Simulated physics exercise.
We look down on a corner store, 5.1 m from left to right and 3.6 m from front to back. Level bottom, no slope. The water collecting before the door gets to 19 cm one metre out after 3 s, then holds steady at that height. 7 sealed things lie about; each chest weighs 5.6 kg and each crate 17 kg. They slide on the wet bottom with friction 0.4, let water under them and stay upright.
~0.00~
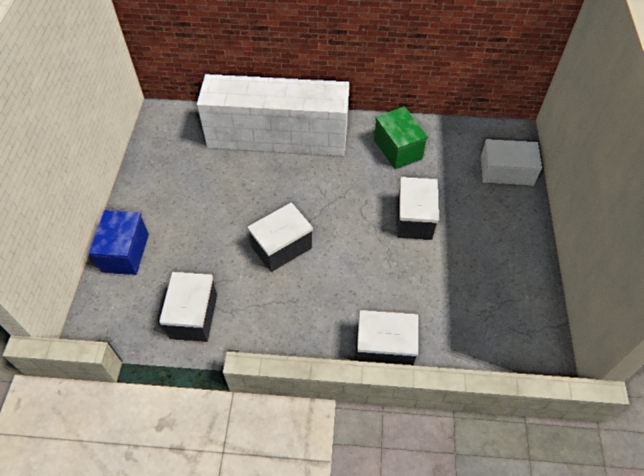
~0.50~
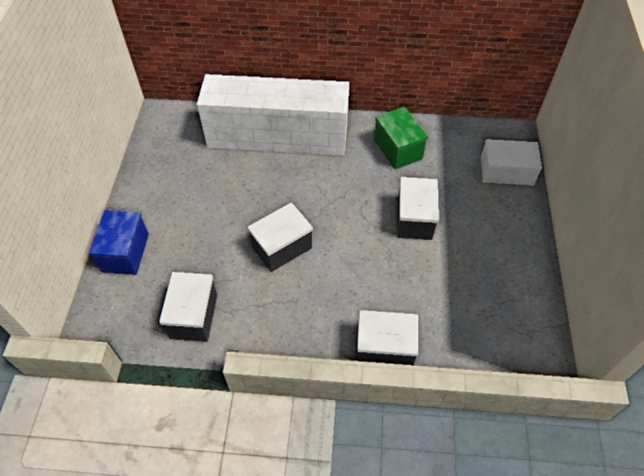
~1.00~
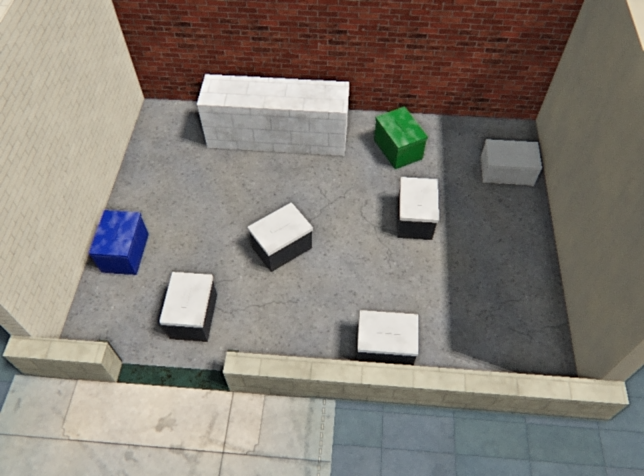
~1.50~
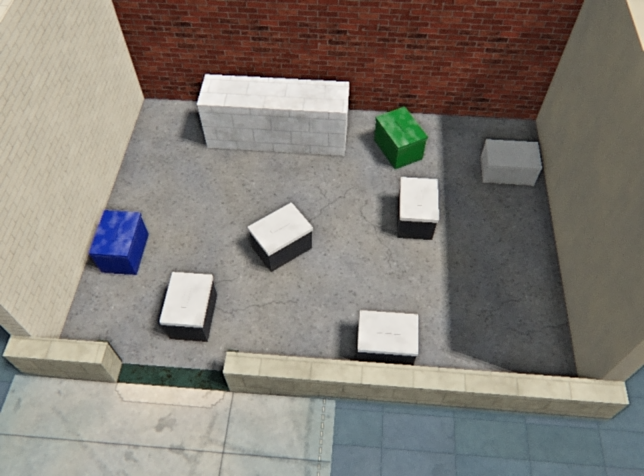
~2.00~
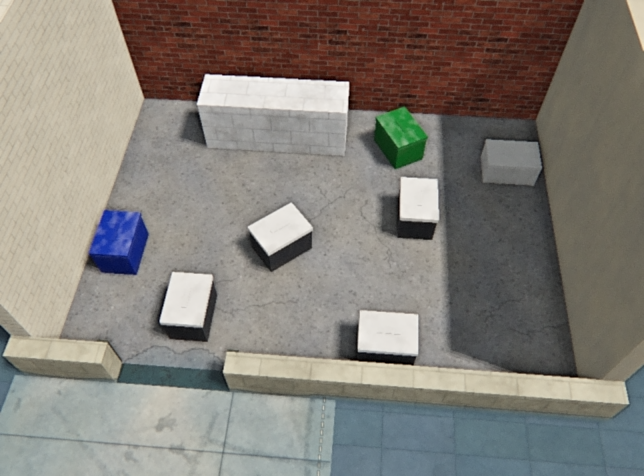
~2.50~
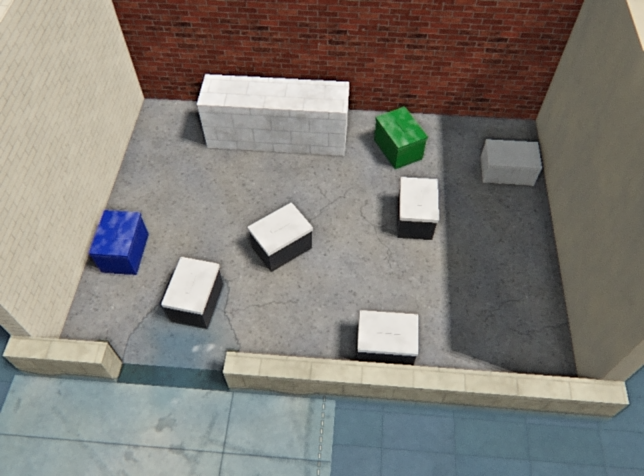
Water spreading over the paving outside a walled room and in through the doorway, one pale-topped box near it shifting slightly.
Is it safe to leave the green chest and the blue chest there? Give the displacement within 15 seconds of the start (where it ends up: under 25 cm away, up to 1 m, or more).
The green chest goes a long way; the blue chest goes a long way.
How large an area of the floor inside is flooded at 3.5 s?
3.5 m2.
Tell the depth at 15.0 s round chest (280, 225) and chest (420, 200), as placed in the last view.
I'd put it at 11 cm and 6 cm respectively.
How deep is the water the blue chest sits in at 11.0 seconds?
Close to 9 centimetres.
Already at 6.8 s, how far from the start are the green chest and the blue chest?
Close to 60 and 200 centimetres by then.
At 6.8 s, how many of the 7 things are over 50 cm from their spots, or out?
Result: 4.
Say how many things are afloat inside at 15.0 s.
The count is 7.
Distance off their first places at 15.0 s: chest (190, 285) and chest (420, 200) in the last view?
The first is 250 cm from its start, the second 200 cm.
After 3.5 s the green chest is near (401, 127), 0.0 m from its start, aground; the blue chest is near (112, 229), 0.1 m from its start, aground; 0 afloat.
After 6.8 s the green chest is near (446, 103), 0.7 m from its start, aground; the blue chest is near (165, 87), 2.1 m from its start, afloat; 3 afloat.
After 11.0 s the green chest is near (528, 125), 1.5 m from its start, afloat; the blue chest is near (189, 85), 2.2 m from its start, afloat; 6 afloat.
After 15.0 s the green chest is near (530, 276), 2.3 m from its start, afloat; the blue chest is near (188, 84), 2.2 m from its start, afloat; 7 afloat.
